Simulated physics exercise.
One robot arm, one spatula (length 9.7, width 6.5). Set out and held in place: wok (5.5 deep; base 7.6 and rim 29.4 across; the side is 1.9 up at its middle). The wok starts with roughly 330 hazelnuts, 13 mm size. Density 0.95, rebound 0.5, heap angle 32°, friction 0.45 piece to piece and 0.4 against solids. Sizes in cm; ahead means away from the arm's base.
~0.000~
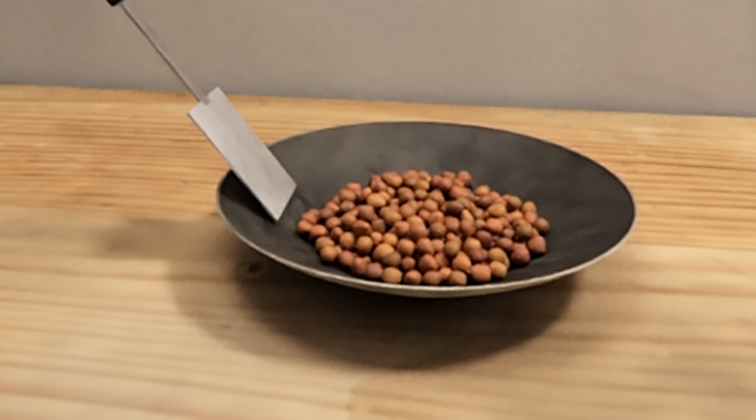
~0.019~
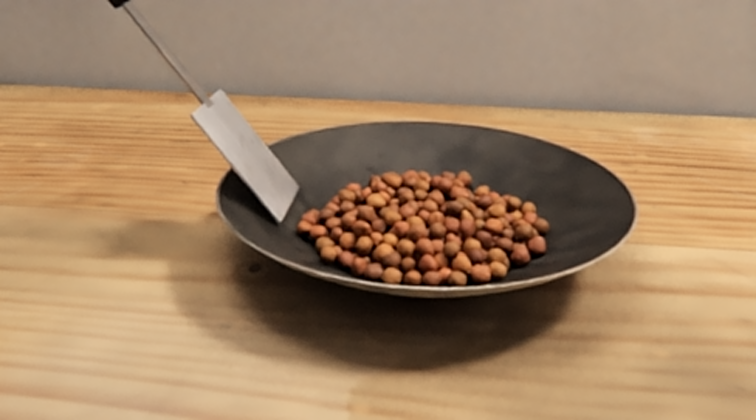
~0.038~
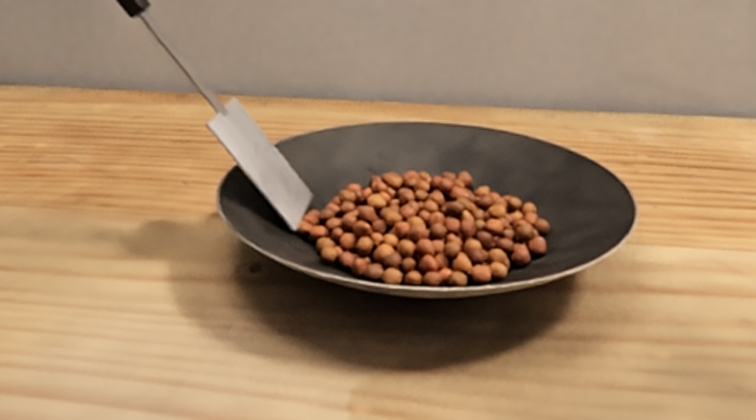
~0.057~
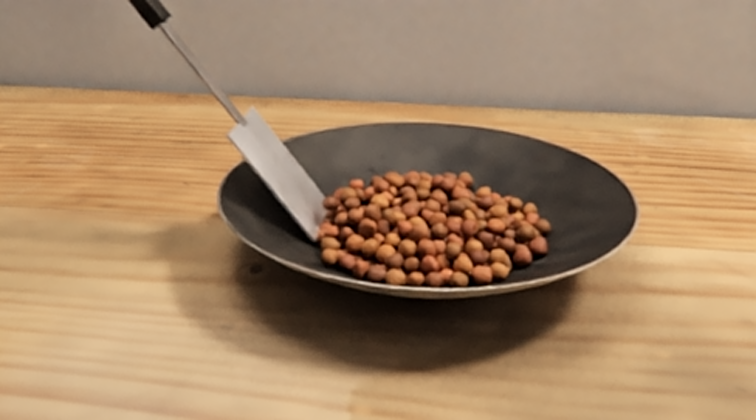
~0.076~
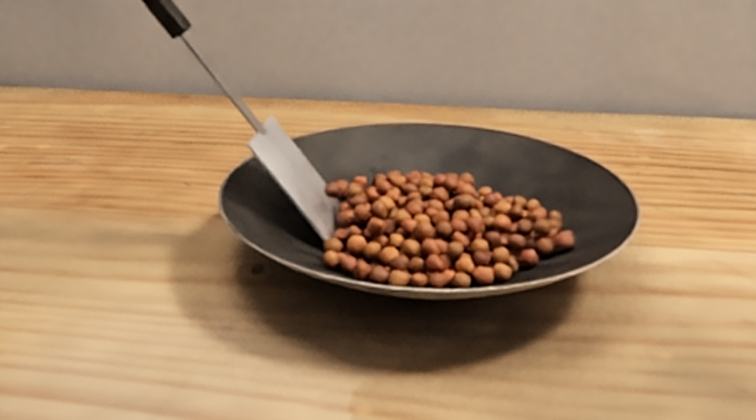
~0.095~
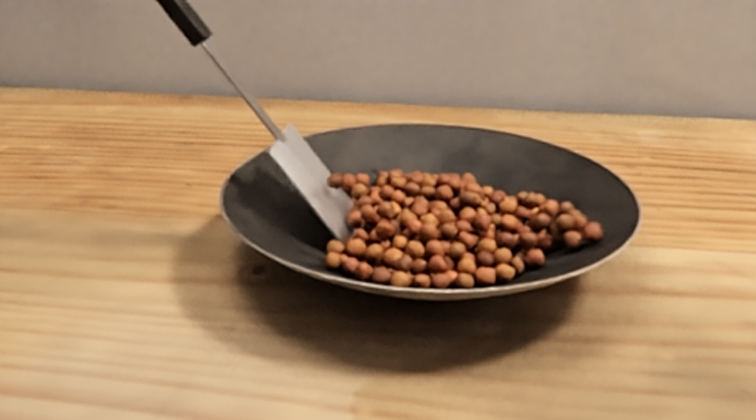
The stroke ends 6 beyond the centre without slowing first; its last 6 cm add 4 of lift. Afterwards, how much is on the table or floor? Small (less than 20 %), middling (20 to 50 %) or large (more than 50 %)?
A small share, less than 20 %, ends on the table or floor.
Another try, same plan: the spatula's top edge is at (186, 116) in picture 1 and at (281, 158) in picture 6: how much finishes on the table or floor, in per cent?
Some 15 per cent.
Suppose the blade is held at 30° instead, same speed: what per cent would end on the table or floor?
In that case some 5 per cent.
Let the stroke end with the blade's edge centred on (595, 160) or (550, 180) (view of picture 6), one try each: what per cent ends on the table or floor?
About 35 and 15 per cent.
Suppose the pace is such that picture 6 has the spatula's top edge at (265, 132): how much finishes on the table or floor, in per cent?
Some 0 per cent.
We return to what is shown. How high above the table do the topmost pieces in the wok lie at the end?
Some 6.5 cm.
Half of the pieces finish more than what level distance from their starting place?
About 5 cm.
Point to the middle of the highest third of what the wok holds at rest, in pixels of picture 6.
At about (546, 215).
By 0.15 s, sloping 53°, highest piece 7 above the table; 330 in the wok, 1 on the blade or in flight.
By 0.21 s, sloping 53°, highest piece 7 above the table; 329 in the wok, 2 on the blade or in flight.
By 0.43 s, sloping 53°, highest piece 7 above the table; 312 in the wok, 11 on the table or floor, 8 on the blade or in flight.
By 1.48 s, sloping 53°, highest piece 6 above the table; 310 in the wok, 21 on the table or floor.
Final count, 310 in the wok, 21 on the table or floor. That is 6 % on the table or floor.
